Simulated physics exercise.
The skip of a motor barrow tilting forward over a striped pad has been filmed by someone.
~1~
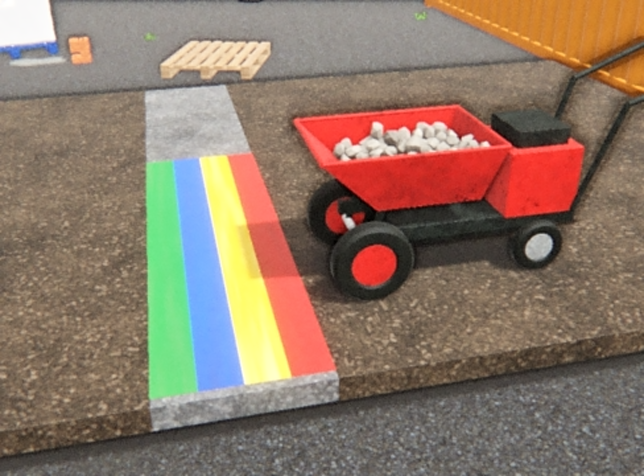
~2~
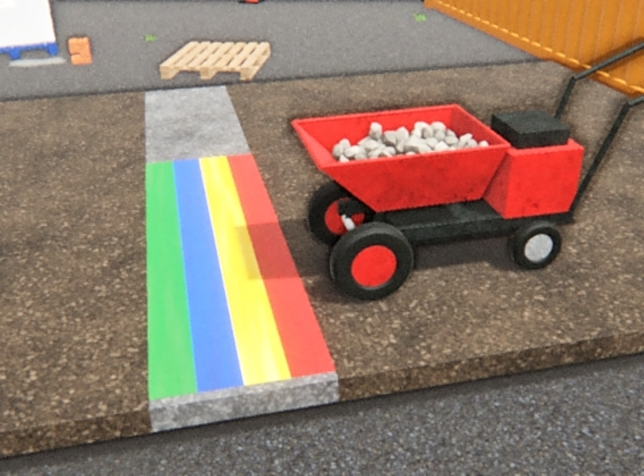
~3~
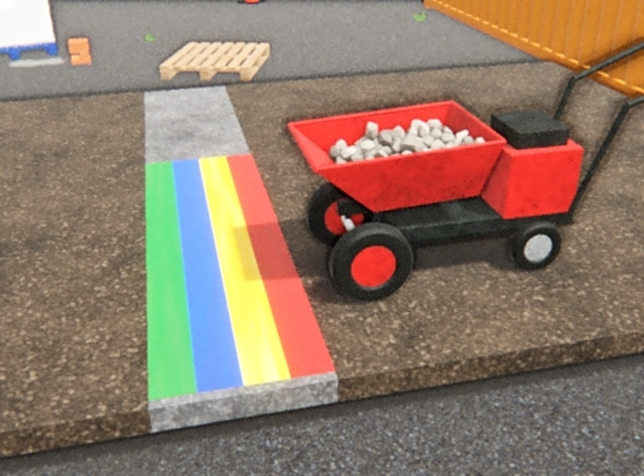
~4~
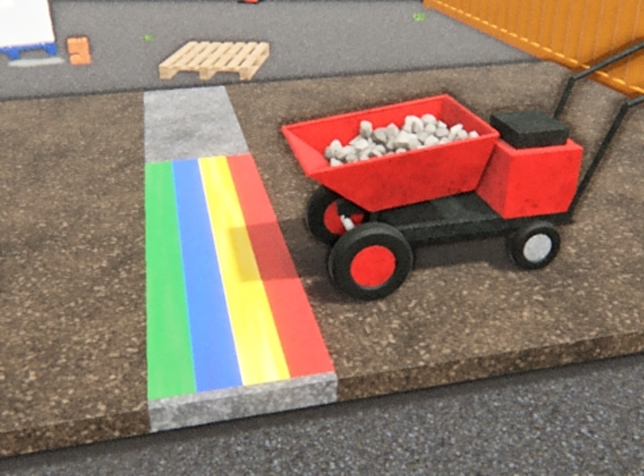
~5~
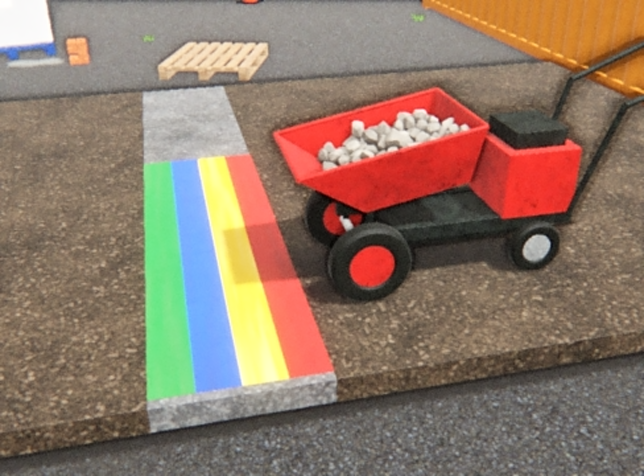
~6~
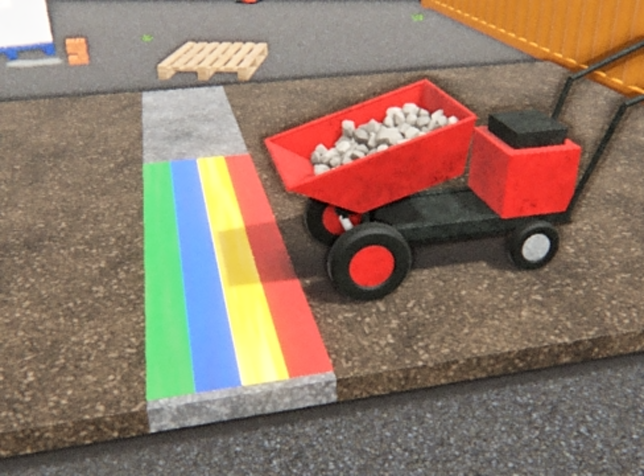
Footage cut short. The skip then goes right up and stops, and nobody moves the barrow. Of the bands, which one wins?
The blue band wins.
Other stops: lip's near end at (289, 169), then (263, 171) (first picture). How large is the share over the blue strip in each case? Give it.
Close to 20 in a hundred, and close to 10 in a hundred.
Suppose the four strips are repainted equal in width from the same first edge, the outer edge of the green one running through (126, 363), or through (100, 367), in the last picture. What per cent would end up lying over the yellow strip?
I get 20 % for the first one and 30 % for the second.
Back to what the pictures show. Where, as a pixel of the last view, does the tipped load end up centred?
Roughly pixel (197, 283).
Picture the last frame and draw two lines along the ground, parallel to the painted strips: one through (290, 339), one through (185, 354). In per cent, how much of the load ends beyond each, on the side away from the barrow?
Estimate: 70 % and 20 %, respectively.
Shortly afterwards, skip tipped steeply; the whole lot in the skip.
Next, skip tipped right over; the bulk in the skip; a little over the yellow strip; a little over the blue strip; only a few over the green strip.
Some moments later, skip tipped right over; near a quarter in the skip; a little over the yellow strip; near a third over the blue strip; near a quarter over the green strip; a little off the paint.
In the end, skip tipped right over; near a quarter in the skip; only a few over the red strip; a little over the yellow strip; near a third over the blue strip; near a quarter over the green strip; a little off the paint.
